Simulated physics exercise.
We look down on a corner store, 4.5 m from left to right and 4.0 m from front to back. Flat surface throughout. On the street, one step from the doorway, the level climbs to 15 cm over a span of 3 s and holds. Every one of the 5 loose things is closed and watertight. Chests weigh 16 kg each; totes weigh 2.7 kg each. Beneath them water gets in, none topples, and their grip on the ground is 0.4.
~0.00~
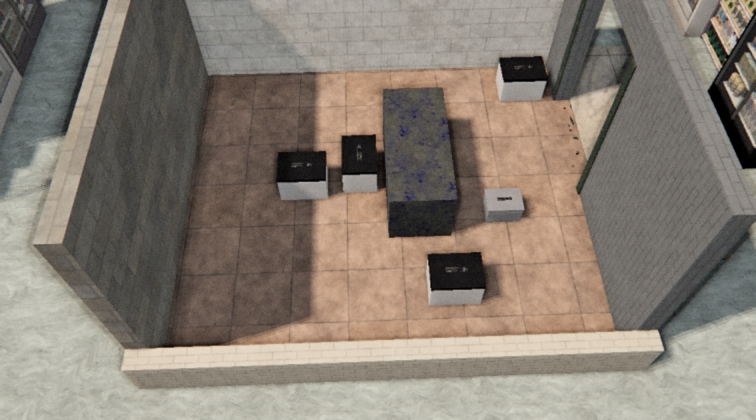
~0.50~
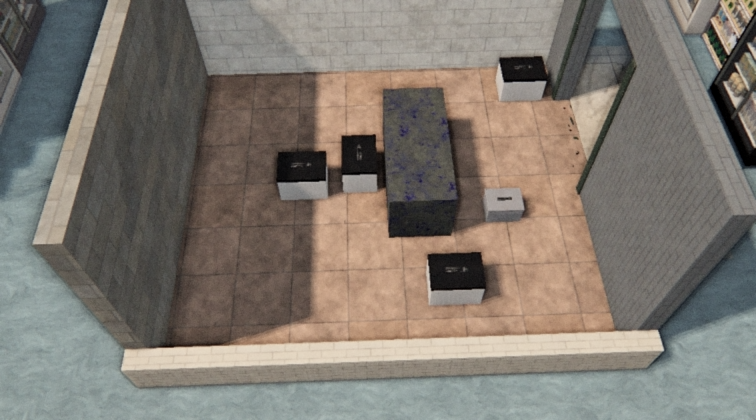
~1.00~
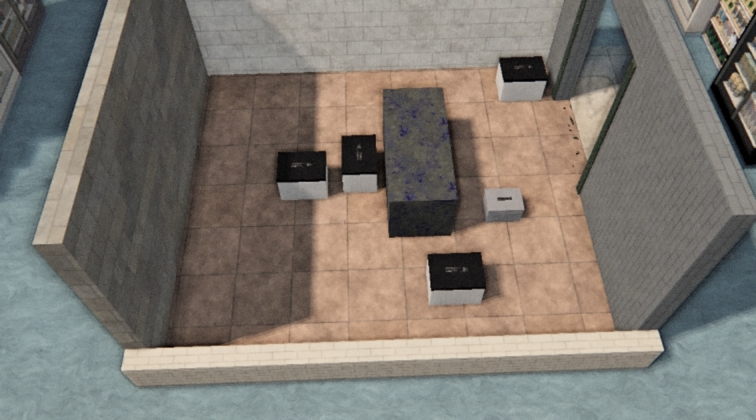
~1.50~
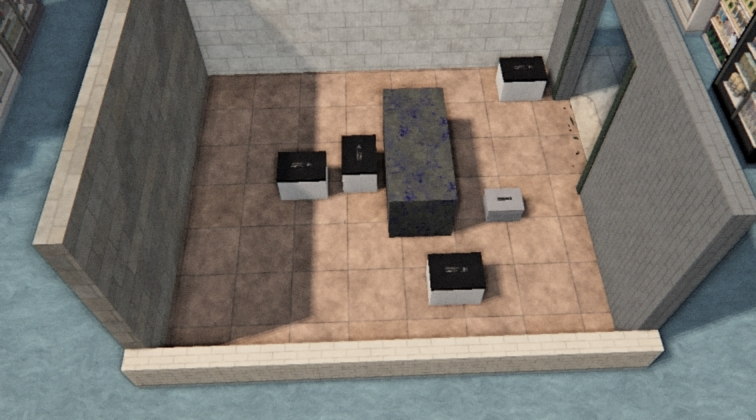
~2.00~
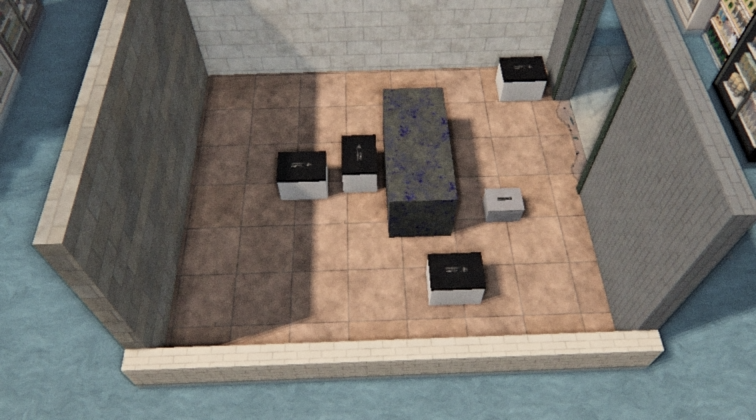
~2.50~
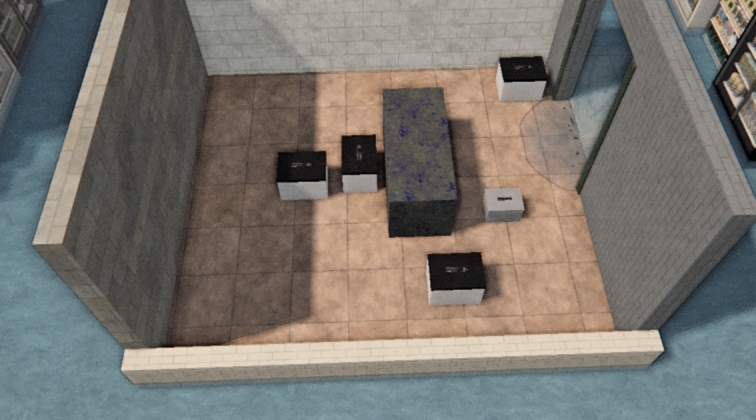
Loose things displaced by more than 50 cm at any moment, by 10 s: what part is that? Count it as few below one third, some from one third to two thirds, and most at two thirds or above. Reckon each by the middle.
Few.
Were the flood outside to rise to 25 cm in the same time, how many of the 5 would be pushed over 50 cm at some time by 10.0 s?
The count would be 2.
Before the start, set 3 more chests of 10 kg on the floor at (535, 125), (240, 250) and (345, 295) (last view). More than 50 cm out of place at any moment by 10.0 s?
Taking them in order, the first is beyond that distance, the second is within that distance and the third is within that distance.
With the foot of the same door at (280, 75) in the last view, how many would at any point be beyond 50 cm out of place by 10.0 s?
The count would be 2.
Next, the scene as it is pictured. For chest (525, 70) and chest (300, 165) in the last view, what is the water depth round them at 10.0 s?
I'd estimate 6 cm for the first and 3 cm for the second.
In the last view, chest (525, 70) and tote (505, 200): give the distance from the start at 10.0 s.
They've ended up 5 cm and 60 cm away, in that order.
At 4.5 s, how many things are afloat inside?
The count is 0.
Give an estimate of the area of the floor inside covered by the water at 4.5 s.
I'd estimate close to 5.0 m2.
After 3.5 s 0 of 5 are over 50 cm from their spots; 0 afloat.
After 4.5 s 0 of 5 are over 50 cm from their spots; 0 afloat.
After 7.0 s 1 of 5 are over 50 cm from their spots; 1 afloat.
After 10.0 s 1 of 5 are over 50 cm from their spots, and 1 have been at some point; 1 afloat.
